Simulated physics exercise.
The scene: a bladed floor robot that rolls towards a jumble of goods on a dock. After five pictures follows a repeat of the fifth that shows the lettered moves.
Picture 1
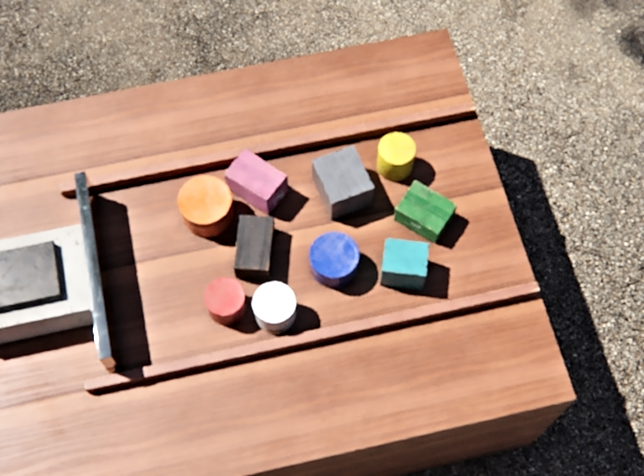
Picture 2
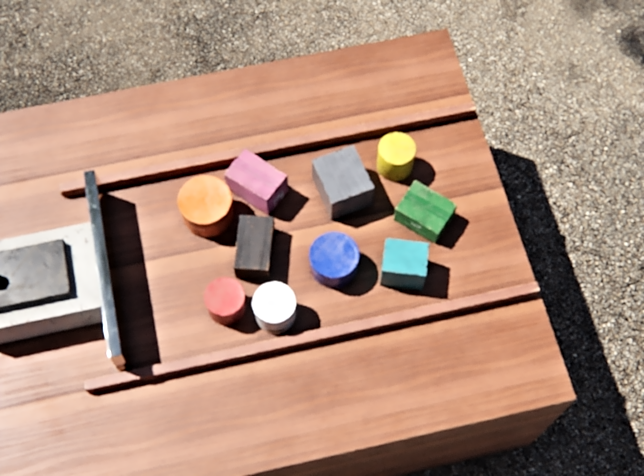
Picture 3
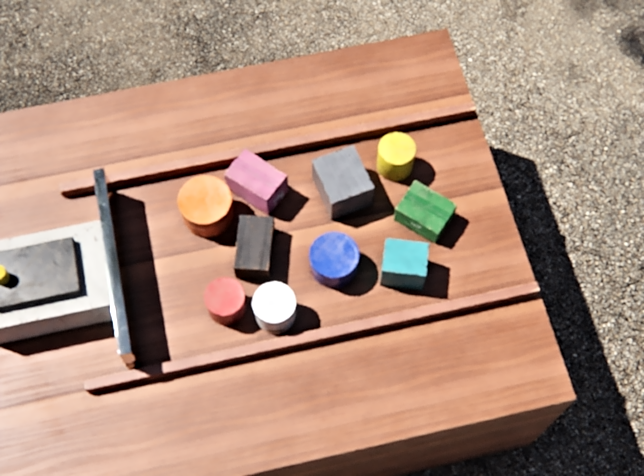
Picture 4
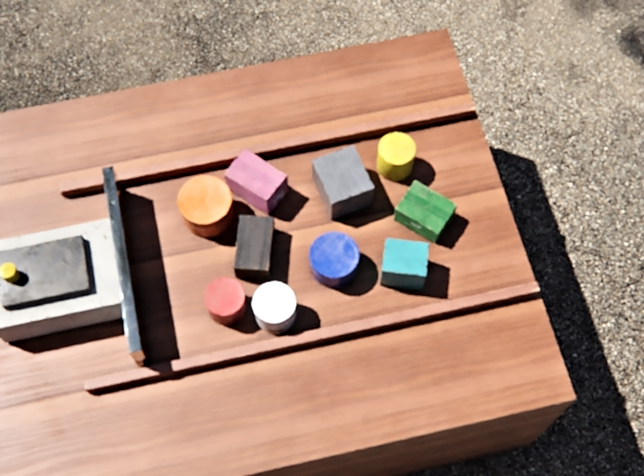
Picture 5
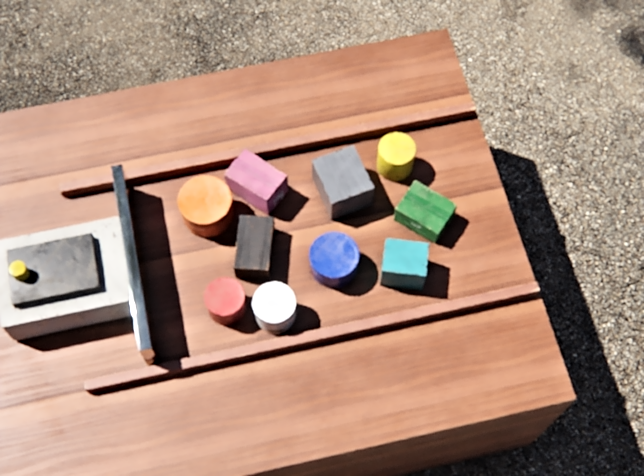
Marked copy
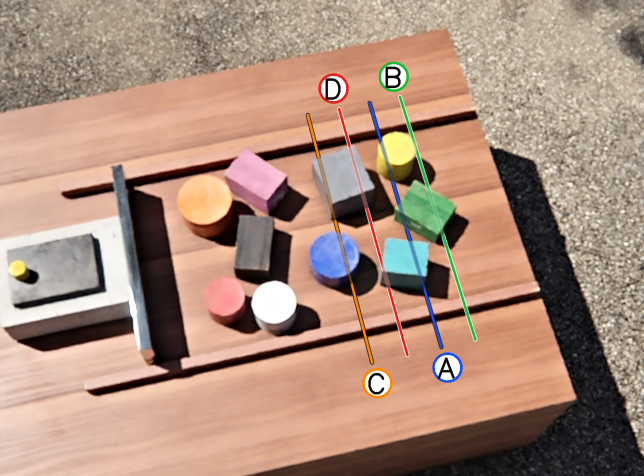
A pale, bladed robot with a dark top creeps steadily rightward along a wooden dock, seen from above, its yellow knob coming into view at the left. Ahead sit orange, red, white, blue and yellow pails among pink, black, grey, green and turquoise boxes, the yellow and green ones farthest right. The blade nears the closest goods, which stay still, as does the camera.
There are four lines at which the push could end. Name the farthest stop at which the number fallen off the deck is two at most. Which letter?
No third one falls up to A.
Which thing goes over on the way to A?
It is the yellow canister.
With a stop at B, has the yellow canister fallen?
Yes.
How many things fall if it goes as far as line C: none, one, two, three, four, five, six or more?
In all, none.
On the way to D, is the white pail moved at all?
Yes.
On the marked copy, A at (403, 218); B at (435, 211); C at (338, 231); D at (371, 225).
Taking A. A third of the way, robot (161, 247); white pail (303, 310); pink box (290, 171).
Two thirds of the way, robot (260, 226); yellow canister (431, 148); green box (434, 208).
When it is over, robot (336, 211); yellow canister over the edge; green box (501, 190); one fallen.
As for the rest, B drops four; C is within the limit but short; D is within the limit but short.
